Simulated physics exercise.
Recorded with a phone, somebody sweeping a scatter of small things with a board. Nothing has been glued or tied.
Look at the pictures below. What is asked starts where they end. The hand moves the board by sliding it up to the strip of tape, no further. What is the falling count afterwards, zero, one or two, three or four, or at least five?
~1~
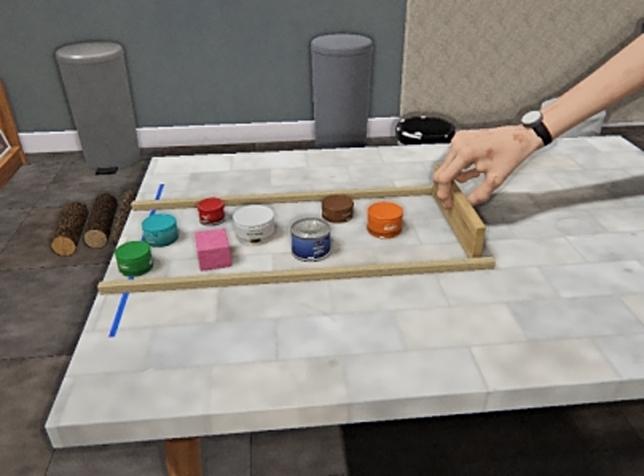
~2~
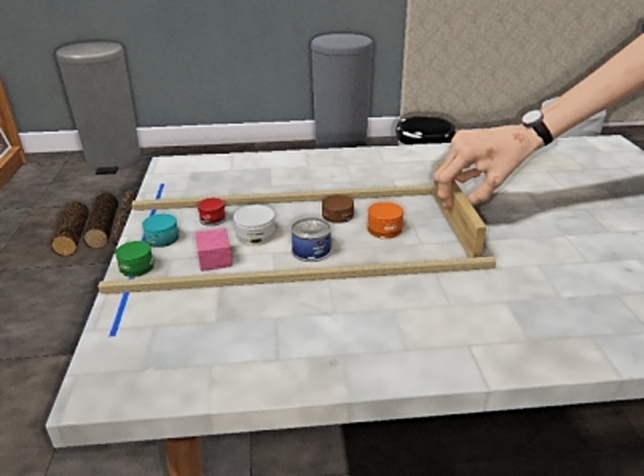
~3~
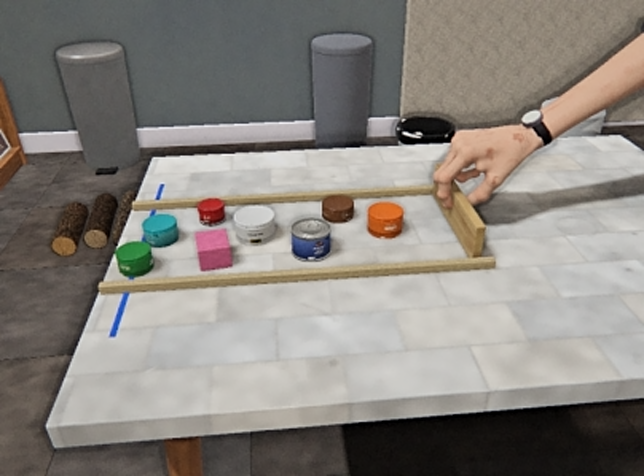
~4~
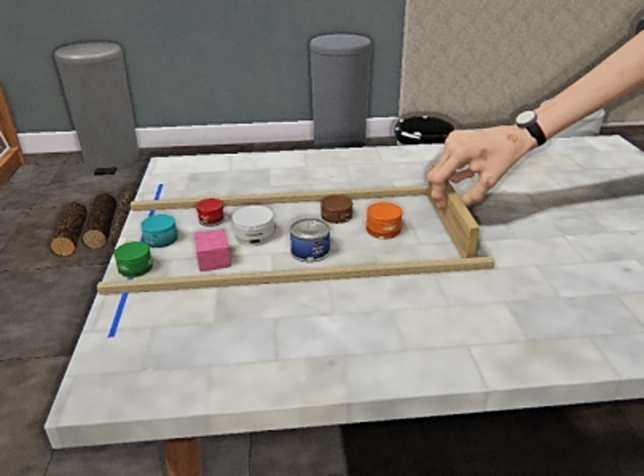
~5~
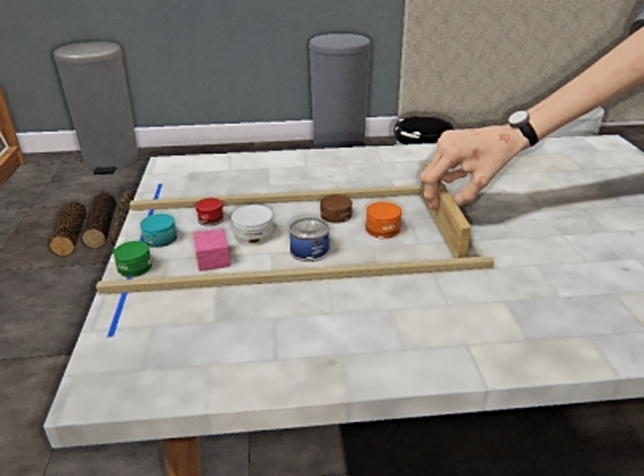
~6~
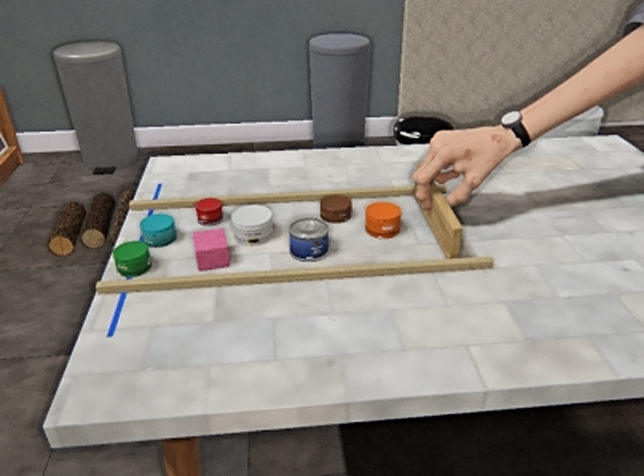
What falls is five pieces or more.
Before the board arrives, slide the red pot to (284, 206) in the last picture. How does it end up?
Well, this time it drops away.
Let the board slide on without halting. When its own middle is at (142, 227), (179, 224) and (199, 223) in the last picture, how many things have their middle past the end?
5, 2 and 2.
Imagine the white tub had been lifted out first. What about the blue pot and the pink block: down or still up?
The blue pot stays up top while the pink block ends up below.
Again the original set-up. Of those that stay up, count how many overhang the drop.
3 of them.
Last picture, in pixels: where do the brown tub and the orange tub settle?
Roughly (130, 219), and the other roughly (121, 234).
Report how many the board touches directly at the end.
All in all, 3.
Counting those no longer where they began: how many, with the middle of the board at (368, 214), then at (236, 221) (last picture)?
That gives 1 for the first and 7 for the second.
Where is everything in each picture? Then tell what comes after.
In the first picture, green tub (135, 259); turquoise tub (160, 231); red pot (211, 212); board (456, 209); tape (142, 244).
In the second picture, turquoise tub (161, 230); orange tub (385, 220).
In the third picture, red pot (212, 212); pink block (213, 249).
In the fourth picture, green tub (134, 259); blue pot (310, 240).
In the fifth picture, turquoise tub (159, 230); board (442, 209).
In the sixth picture, green tub (133, 259); turquoise tub (158, 230); red pot (210, 212); board (435, 210); tape (140, 244).
Early on, none off yet; green tub at rest near (133, 259); turquoise tub at rest near (158, 230); red pot at rest near (210, 212).
A while later, none off yet; green tub at rest near (133, 259); turquoise tub travelled a little near (146, 231); red pot travelled a little near (195, 212).
Finally, the number that fall off is five or more; lost, white tub, pink block, red pot, turquoise tub and green tub.
